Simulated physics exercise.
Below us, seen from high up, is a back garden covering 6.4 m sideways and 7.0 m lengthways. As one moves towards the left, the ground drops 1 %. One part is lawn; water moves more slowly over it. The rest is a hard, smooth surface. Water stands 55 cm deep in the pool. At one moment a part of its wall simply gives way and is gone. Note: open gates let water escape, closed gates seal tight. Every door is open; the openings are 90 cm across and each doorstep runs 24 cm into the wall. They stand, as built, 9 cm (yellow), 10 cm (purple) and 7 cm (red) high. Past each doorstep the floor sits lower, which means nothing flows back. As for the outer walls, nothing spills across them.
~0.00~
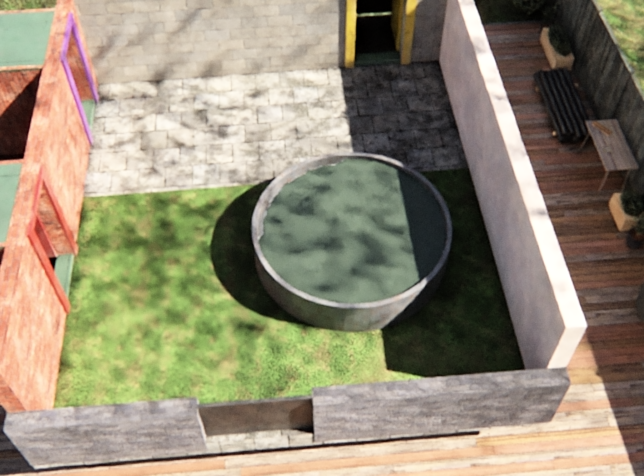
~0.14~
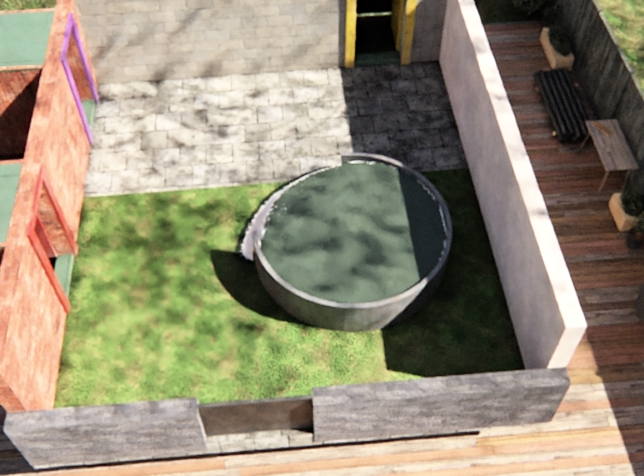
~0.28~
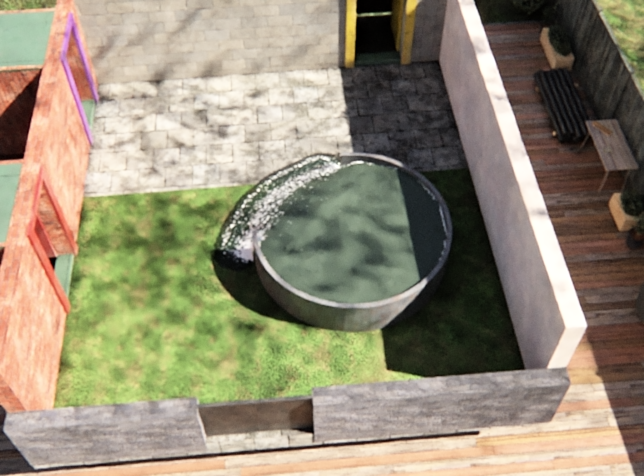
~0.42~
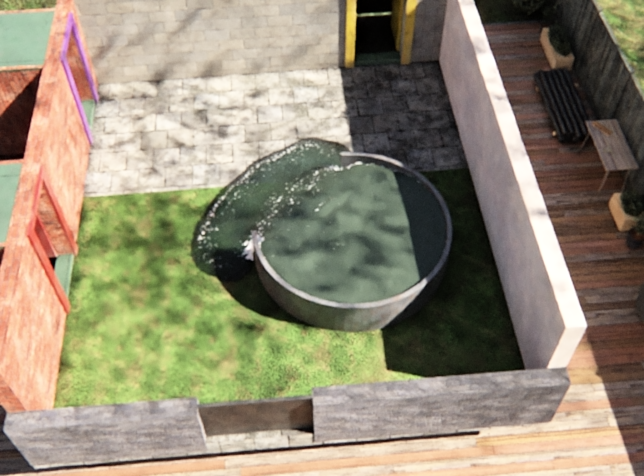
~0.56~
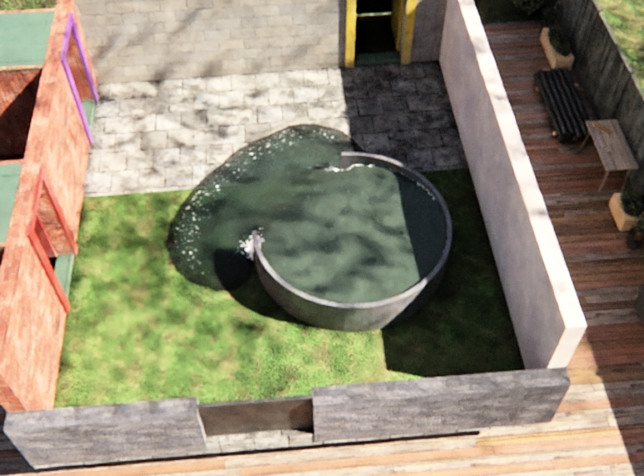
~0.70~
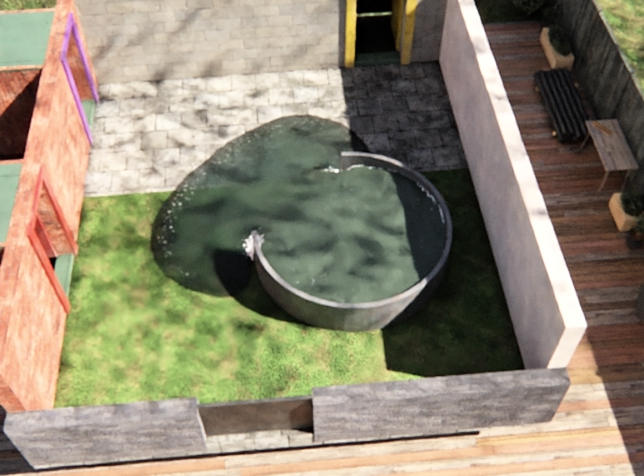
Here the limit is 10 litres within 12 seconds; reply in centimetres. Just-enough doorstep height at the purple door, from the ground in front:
31 cm, roughly.
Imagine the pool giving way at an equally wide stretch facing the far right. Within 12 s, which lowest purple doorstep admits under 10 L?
With that break, close to 18 cm.
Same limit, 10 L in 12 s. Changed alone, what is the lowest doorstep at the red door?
Roughly 9.5 cm at red.
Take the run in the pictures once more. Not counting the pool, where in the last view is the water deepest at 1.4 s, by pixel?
Near (272, 210).
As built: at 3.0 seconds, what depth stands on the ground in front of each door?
In cm: Yellow 4, purple 30, red 10.
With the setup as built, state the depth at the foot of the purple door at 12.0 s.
9.5 cm.
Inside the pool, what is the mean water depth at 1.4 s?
It averages near 37 cm.
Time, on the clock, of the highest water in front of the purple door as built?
Peak time: About 3.4 s.
After 1.4 s water covers 40 % of the floor, deepest (26 cm) near (272, 210); it has not reached the purple door.
After 3.0 s water covers 50 % of the floor, deepest (40 cm) near (107, 102); 30 cm at the purple door, 45 litres in over its 10 cm doorstep.
After 12.0 s water covers 95 % of the floor, deepest (10 cm) near (49, 439); 9 cm at the purple door, 276 litres in over its 10 cm doorstep.
At the purple door as built, the water arrived by 1.9 s and peaked near 32 cm at 3.4 s.
With a doorstep of 28 cm, 20 litres would have come in within the 12 s; with 38 cm, 1 litre. So under 10 litres takes about 31 cm.
